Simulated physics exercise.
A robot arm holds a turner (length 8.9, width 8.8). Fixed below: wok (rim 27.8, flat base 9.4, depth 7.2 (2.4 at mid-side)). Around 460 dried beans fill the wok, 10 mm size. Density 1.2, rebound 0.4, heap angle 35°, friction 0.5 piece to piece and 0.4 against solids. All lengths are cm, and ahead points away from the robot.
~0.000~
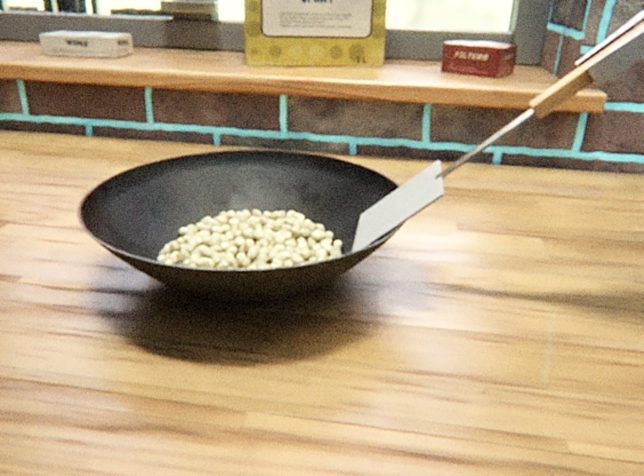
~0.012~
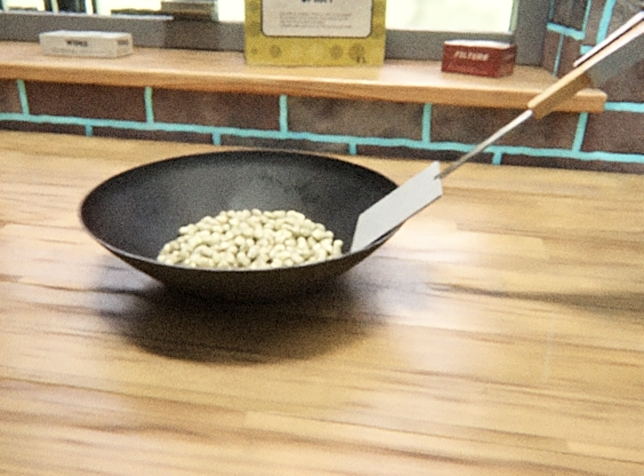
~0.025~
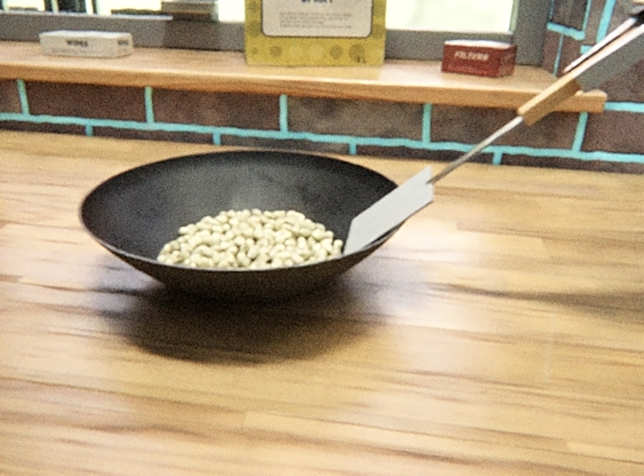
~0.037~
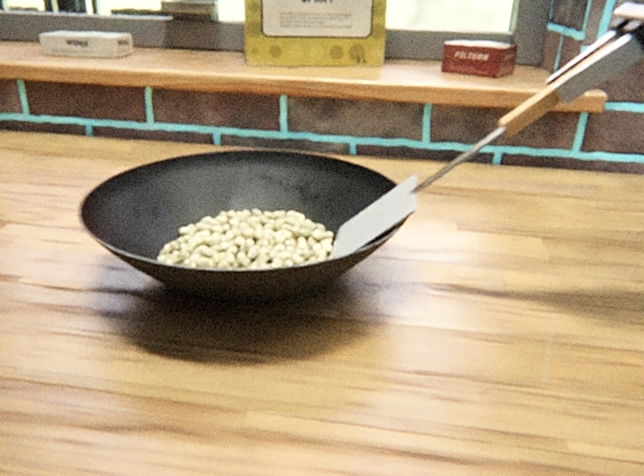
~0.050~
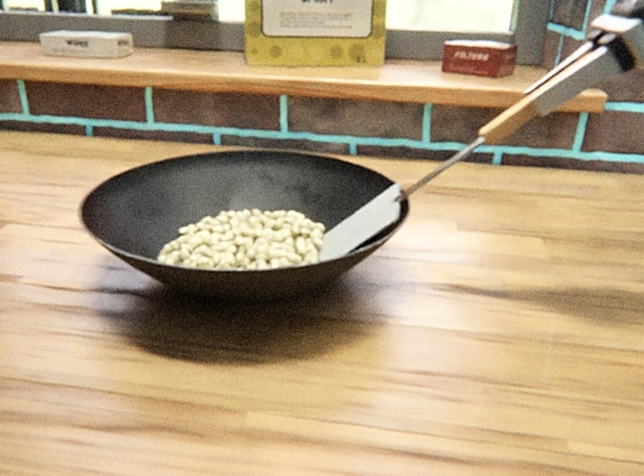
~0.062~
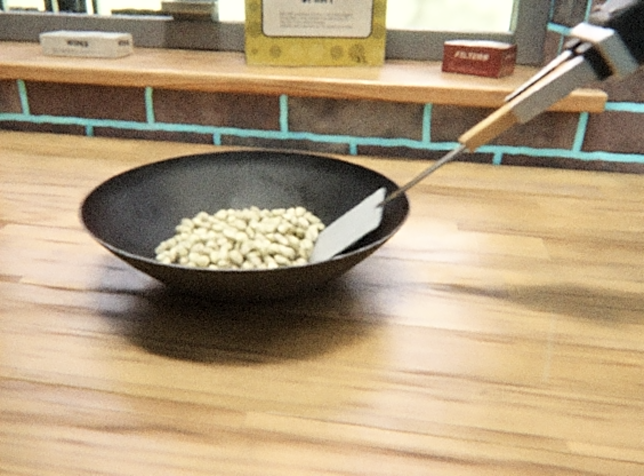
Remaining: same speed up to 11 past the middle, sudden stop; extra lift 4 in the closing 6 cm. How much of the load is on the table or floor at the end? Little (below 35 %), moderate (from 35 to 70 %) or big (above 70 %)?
Share on the table or floor: Moderate (from 35 to 70 %).
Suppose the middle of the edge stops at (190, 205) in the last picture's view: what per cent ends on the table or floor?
About 15 per cent.
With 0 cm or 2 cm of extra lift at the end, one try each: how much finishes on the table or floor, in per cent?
Some 60 and 55 per cent.
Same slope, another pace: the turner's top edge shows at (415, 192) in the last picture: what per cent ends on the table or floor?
Some 35 per cent.
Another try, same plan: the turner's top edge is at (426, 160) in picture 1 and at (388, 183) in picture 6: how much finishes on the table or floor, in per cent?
About 40 per cent.
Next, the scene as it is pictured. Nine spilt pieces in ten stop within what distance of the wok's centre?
About 70 cm.
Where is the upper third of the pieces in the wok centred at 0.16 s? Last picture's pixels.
Around (147, 200).
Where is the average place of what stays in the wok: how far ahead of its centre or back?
Roughly 2.5 cm ahead.
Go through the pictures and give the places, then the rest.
In the first picture, the turner top edge at (441, 176), sloping 42°; upper third of the load around (258, 245), from x 160 to 340, top at y 215; 464 in the wok.
In the second picture, the turner top edge at (440, 177), sloping 42°; upper third of the load around (259, 245), from x 160 to 340, top at y 215.
In the third picture, the turner top edge at (431, 182), sloping 42°; upper third of the load around (259, 245), from x 165 to 340, top at y 215.
In the fourth picture, the turner top edge at (415, 191), sloping 42°; upper third of the load around (259, 245), from x 165 to 340, top at y 215.
In the fifth picture, the turner top edge at (398, 200), sloping 42°; upper third of the load around (258, 244), from x 165 to 340, top at y 215.
In the sixth picture, the turner top edge at (381, 206), sloping 42°; upper third of the load around (249, 239), from x 160 to 340, top at y 210; 464 in the wok.
After 0.11 s, sloping 42°, highest piece 11 above the table; 464 in the wok.
After 0.16 s, sloping 42°, highest piece 15 above the table; 463 in the wok, 1 on the blade or in flight.
After 0.38 s, sloping 42°, highest piece 28 above the table; 235 in the wok, 53 on the table or floor, 176 on the blade or in flight.
After 1.43 s, sloping 42°, highest piece 8 above the table; 235 in the wok, 229 on the table or floor.
In the end, 235 in the wok, 229 on the table or floor. That is 49 % on the table or floor.
